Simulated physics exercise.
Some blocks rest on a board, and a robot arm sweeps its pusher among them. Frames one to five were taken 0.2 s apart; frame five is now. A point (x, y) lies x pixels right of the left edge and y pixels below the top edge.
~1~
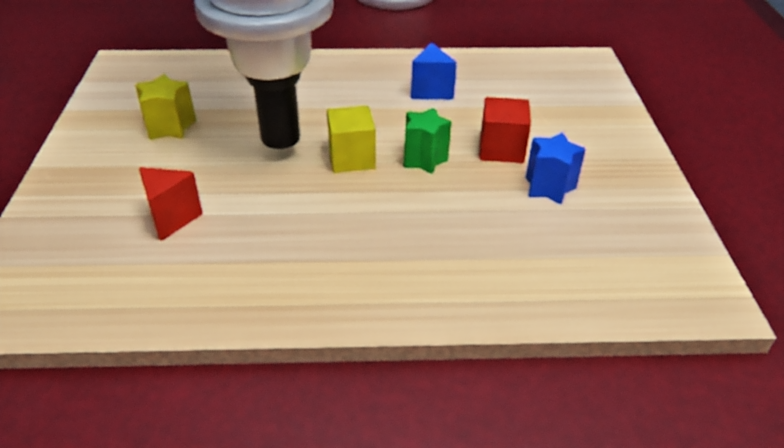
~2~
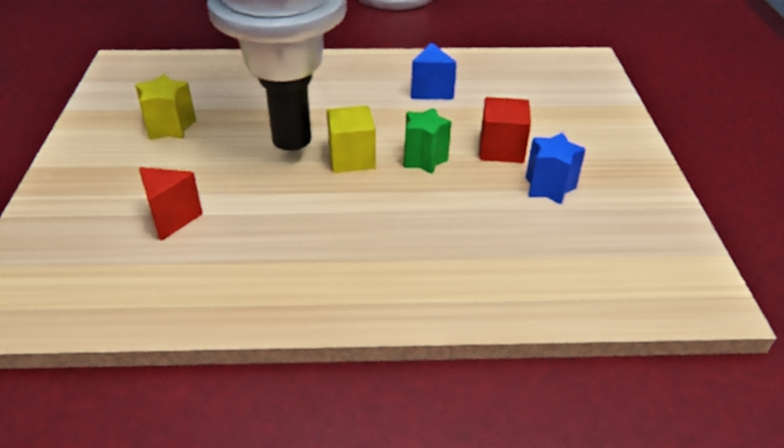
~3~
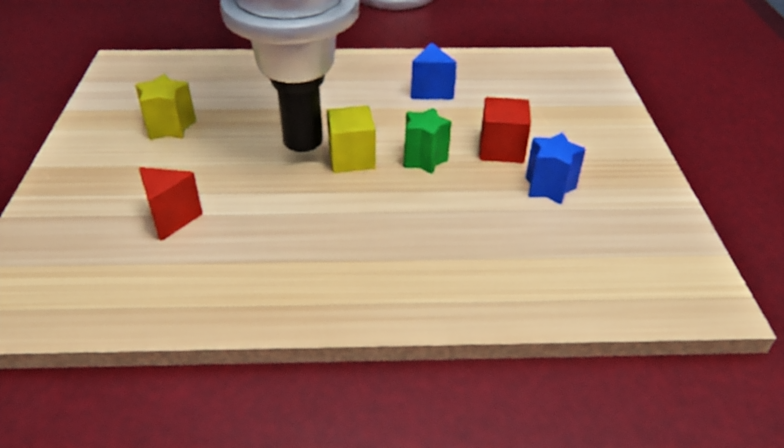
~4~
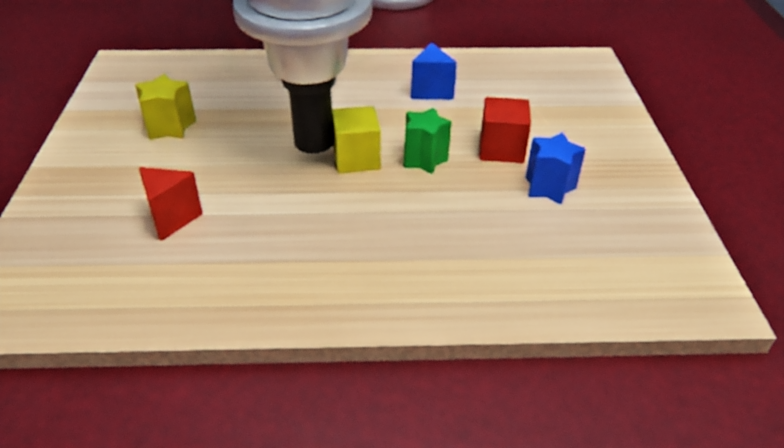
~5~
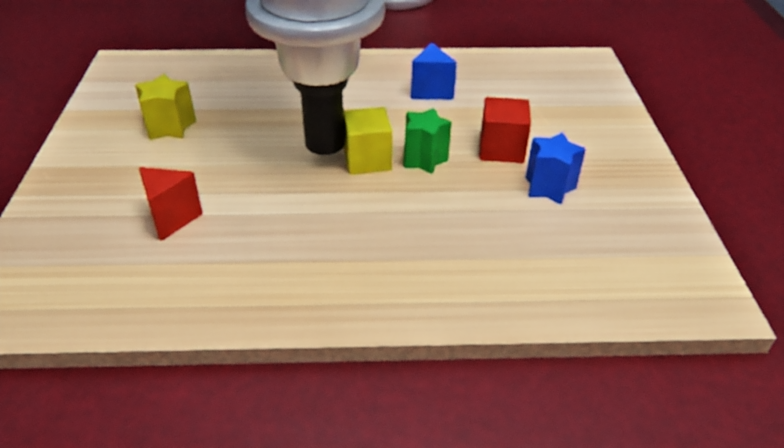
A robot arm moves right and pushes the yellow block slightly toward the green star.
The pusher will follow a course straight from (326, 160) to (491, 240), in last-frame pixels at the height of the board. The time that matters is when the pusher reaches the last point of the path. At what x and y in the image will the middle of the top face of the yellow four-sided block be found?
In the picture, it is at (419, 131).
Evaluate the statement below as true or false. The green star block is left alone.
False - the claim does not hold.
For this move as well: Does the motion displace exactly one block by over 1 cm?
No, I don't think so.
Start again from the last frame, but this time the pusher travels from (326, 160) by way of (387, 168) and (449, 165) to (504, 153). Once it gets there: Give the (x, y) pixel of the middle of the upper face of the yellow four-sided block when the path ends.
The yellow four-sided block ends near (553, 117).
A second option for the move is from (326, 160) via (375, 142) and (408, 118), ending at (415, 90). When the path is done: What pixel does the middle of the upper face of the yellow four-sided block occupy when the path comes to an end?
In the picture, that point is around (420, 111).
What follows on the original path. One third of the way, pusher (377, 170); yellow four-sided block (412, 129), turned 30° anticlockwise; green star block (446, 115), turned 40° anticlockwise.
Two thirds of the way, pusher (432, 195); yellow four-sided block (419, 131), turned 40° anticlockwise; green star block (449, 114), turned 50° anticlockwise.
At the end, pusher (493, 223); yellow four-sided block (419, 131), turned 40° anticlockwise; green star block (449, 114), turned 50° anticlockwise; blue star block still.
